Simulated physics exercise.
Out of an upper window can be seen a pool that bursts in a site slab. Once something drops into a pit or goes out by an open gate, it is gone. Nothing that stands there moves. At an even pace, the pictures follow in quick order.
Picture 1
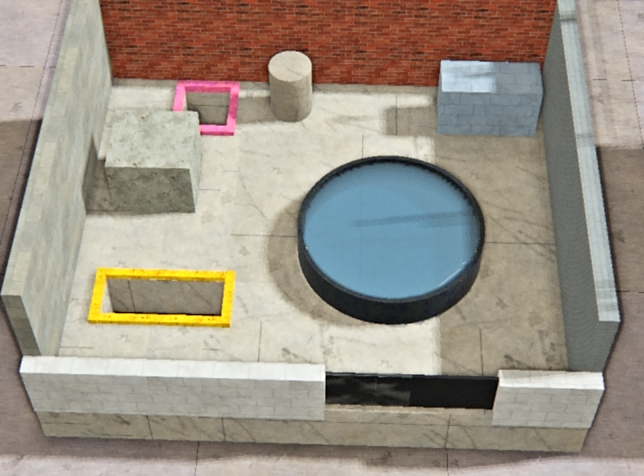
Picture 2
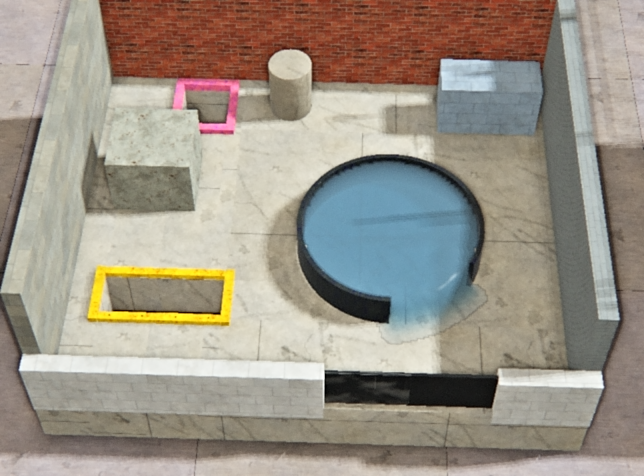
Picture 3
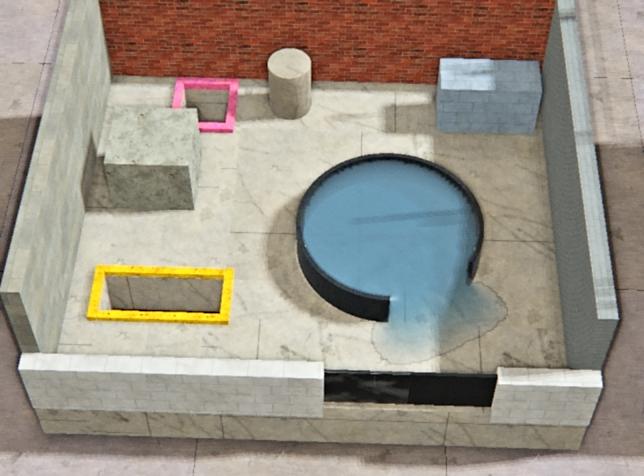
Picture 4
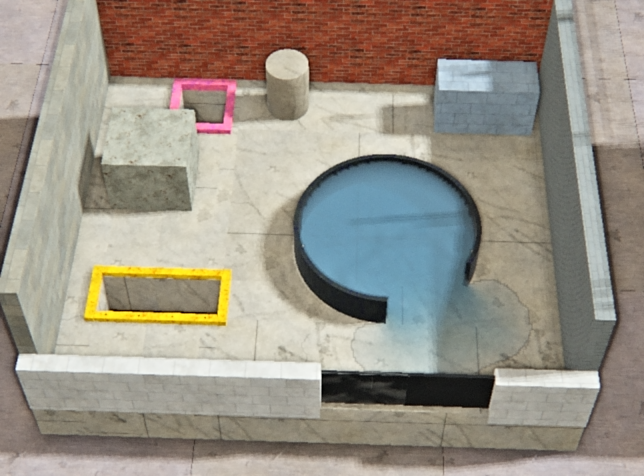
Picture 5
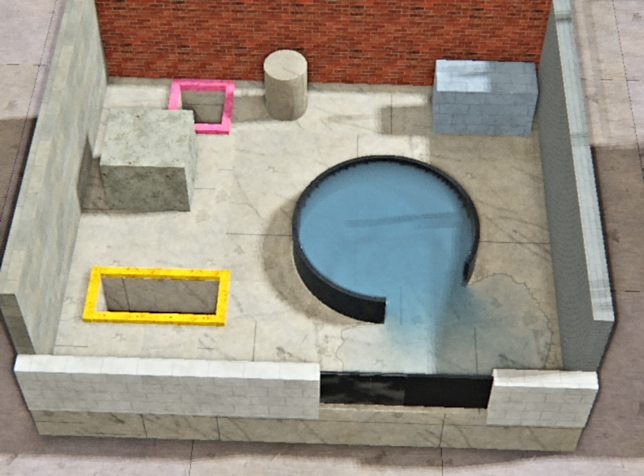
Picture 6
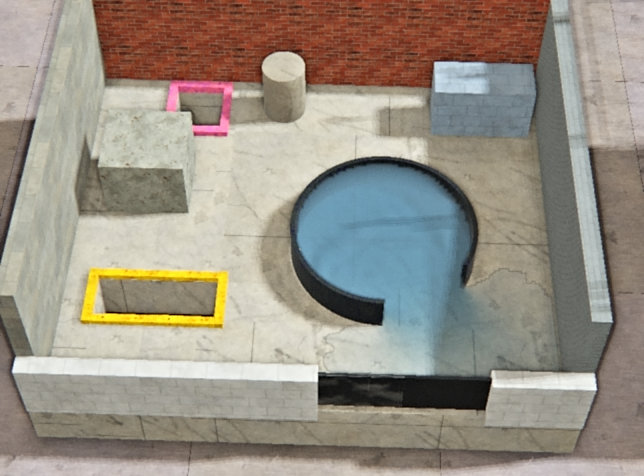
A round pool bursts open at its lower right, and water spreads across the pale slab.
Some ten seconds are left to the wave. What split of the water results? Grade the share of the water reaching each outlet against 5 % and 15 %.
By my reckoning the gate stays under 5 %, the pink pit stays under 5 %, the yellow pit stays under 5 %.
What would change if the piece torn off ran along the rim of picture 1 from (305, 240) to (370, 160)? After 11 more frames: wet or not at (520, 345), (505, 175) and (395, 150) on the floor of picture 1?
In the order asked: Out of reach, out of reach, out of reach.
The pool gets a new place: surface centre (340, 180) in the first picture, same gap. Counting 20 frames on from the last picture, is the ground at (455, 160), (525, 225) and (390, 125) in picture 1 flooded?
Outcome, in sequence: Unwetted, wetted, unwetted.
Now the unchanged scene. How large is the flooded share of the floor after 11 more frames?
Close to 20 percent, by my reckoning.
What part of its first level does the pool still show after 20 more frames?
About 44 per cent.
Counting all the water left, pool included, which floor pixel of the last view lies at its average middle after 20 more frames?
Roughly (417, 287).
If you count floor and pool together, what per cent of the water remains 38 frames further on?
Estimate: Close to 100 %.
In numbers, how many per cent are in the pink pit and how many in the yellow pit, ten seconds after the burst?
Roughly 0 per cent, then 0 per cent.
A moment on, water covers 15 % of the floor; the gate 0 %, the pink pit 0 %, the yellow pit 0 %.
Next, water covers 20 % of the floor; the gate 0 %, the pink pit 0 %, the yellow pit 0 %.
Then, water covers 45 % of the floor; the gate 0 %, the pink pit 0 %, the yellow pit 0 %.
Later, water covers 80 % of the floor; the gate 0 %, the pink pit 0 %, the yellow pit 0 %.
In the end, water covers 95 % of the floor; the gate 0 %, the pink pit 0 %, the yellow pit 0 %.
